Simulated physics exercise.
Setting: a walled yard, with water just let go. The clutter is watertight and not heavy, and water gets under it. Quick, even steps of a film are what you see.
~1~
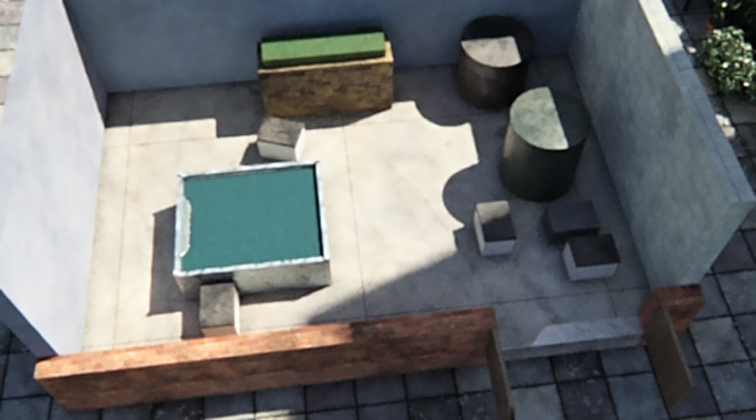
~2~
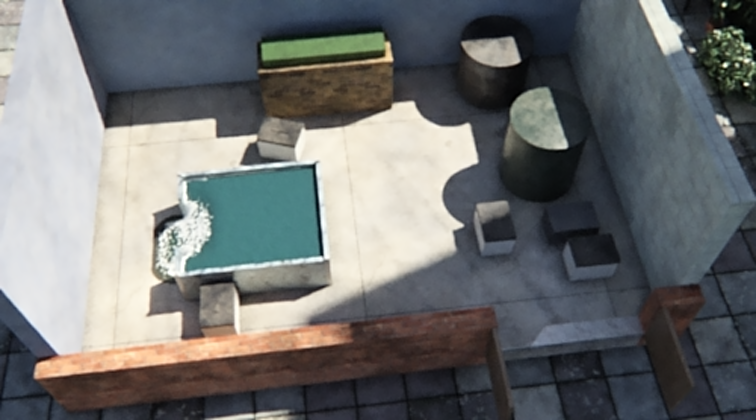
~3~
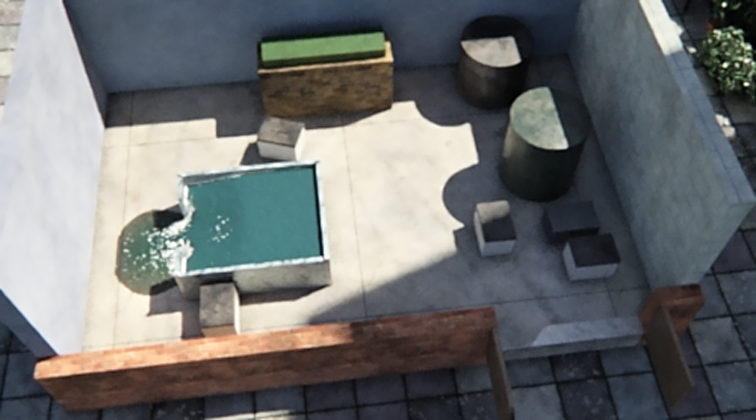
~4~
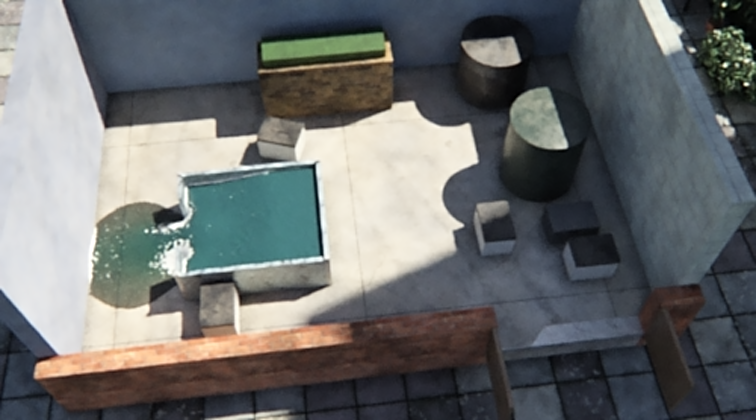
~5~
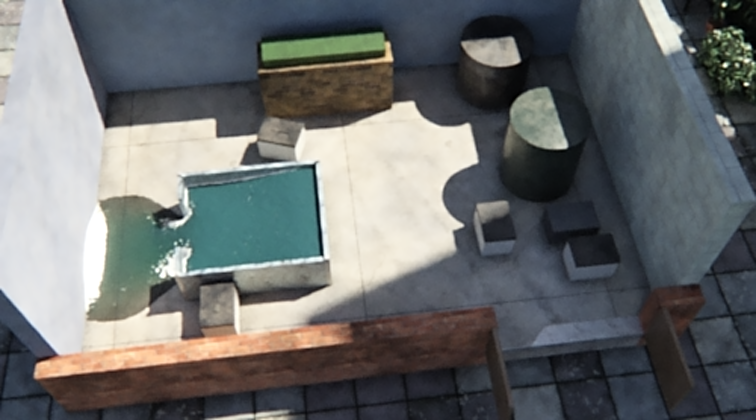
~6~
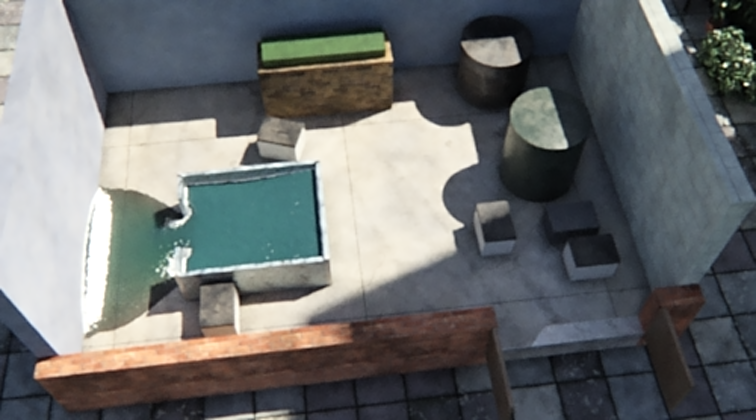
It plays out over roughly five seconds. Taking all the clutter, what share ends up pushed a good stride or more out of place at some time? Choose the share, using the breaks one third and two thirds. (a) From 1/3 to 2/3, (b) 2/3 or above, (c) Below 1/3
Below 1/3 (c).
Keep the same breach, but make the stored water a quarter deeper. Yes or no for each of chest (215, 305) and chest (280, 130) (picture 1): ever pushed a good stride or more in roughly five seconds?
First: At least that much; second: At least that much.
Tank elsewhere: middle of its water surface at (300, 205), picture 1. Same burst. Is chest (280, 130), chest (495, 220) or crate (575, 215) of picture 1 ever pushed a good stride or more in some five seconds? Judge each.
Object by object, in turn: Lingered near its place, lingered near its place, lingered near its place.
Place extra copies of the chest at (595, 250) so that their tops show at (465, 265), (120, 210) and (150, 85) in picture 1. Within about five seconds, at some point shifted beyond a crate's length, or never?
Listed in sequence, the answers are displaced a stride, displaced a stride and displaced a stride.
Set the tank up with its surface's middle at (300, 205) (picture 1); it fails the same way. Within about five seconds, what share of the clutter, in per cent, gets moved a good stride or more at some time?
That comes out at some 20 %.
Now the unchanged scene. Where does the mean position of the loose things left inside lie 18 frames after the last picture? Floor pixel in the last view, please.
Roughly at (461, 237) in the last view.
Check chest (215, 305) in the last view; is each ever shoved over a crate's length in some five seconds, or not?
Note - displacement: Displaced that much.
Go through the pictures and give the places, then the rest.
The first picture shows a chest at (280, 131) rests on the ground; a chest at (594, 249), on the bottom; 0 of 5 have shifted.
The second picture shows a chest at (280, 131), on the bottom; a chest at (594, 249) rests on the ground; 0 of 5 have shifted.
The third picture shows a chest at (280, 131) rests on the ground; a chest at (594, 249), on the bottom; 0 of 5 have shifted.
The fourth picture shows a chest at (280, 131) rests on the ground; a chest at (594, 249), on the bottom; 0 of 5 have shifted.
The fifth picture shows a chest at (280, 131), on the bottom; a chest at (594, 249) rests on the ground; 0 of 5 have shifted.
The sixth picture shows a chest at (280, 131) rests on the ground; a chest at (594, 249) rests on the ground; 0 of 5 have shifted.
A moment on, 0 of 5 are well off their spots; 0 afloat.
Next, 0 of 5 are well off their spots; 0 afloat.
Later, 1 of 5 are well off their spots; 1 afloat.
In the end, 1 of 5 are well off their spots, and 1 have been at some point; 0 afloat.
